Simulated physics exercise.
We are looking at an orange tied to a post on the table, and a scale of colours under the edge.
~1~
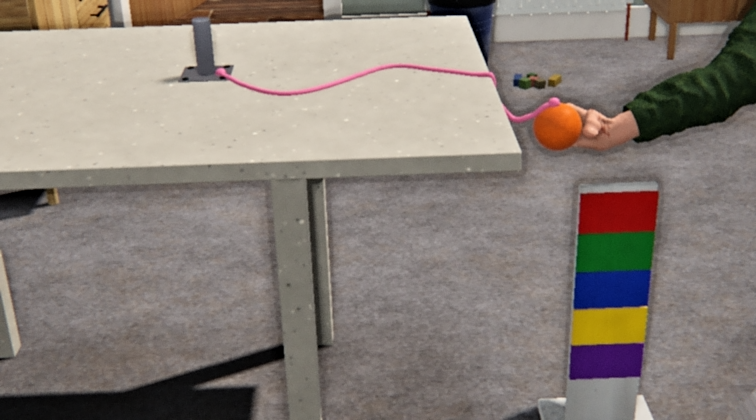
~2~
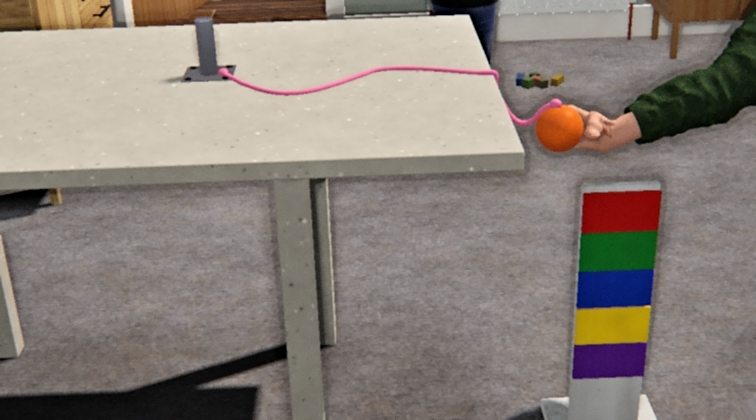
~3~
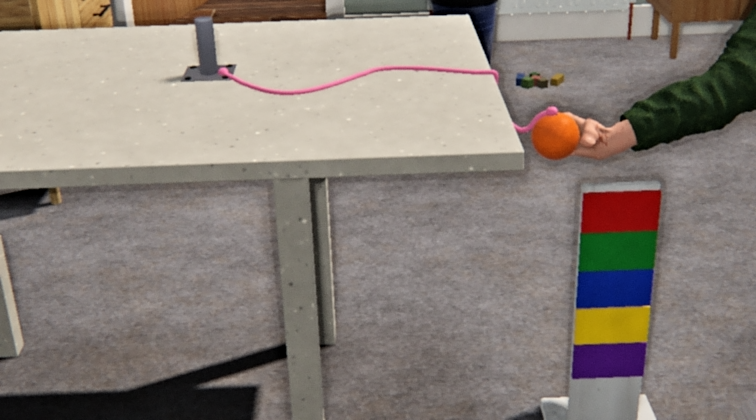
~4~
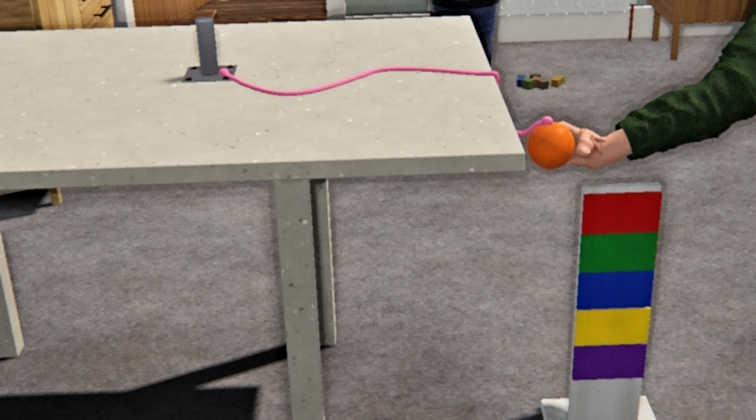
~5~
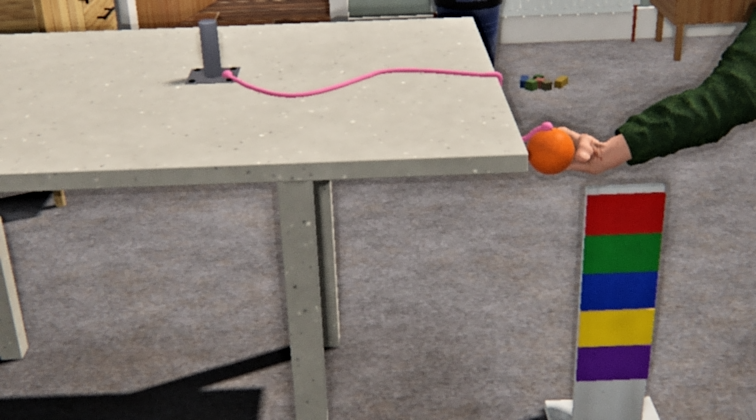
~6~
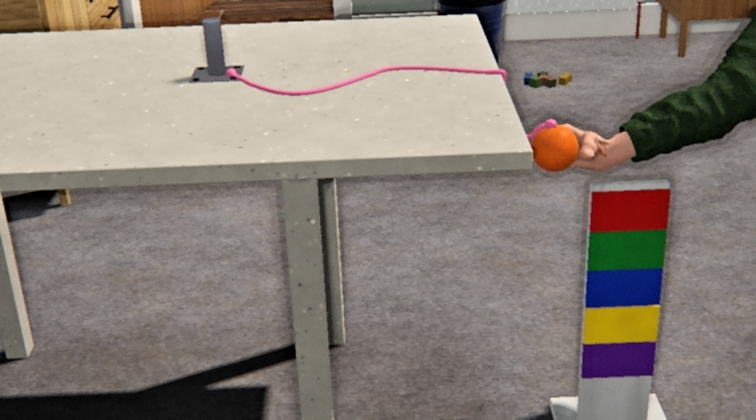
In the video, a hand holds an orange beside the table's right edge, with a pink cord running from it to a post on the tabletop, and lowers it slightly near an upright scale of coloured bands.
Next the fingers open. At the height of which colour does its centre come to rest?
The lead holds its middle at green.
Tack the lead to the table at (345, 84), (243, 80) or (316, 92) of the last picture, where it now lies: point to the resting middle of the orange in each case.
In that order: (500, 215), (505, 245) and (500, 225).
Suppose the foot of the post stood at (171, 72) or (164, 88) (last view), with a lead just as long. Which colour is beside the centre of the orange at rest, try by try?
One after the other, red; red.
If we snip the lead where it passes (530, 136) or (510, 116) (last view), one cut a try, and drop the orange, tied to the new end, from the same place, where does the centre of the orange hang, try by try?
About (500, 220) and (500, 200).
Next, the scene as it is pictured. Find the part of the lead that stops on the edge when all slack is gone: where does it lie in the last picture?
It lies at about (451, 70).
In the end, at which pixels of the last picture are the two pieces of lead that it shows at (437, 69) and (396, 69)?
Near (495, 80) and (451, 79).
A little later, orange near (549, 242); level with green.
Next, orange near (480, 245); level with green.
Later still, orange near (516, 254); level with green.
When it is over, orange near (505, 255); level with green. At green.
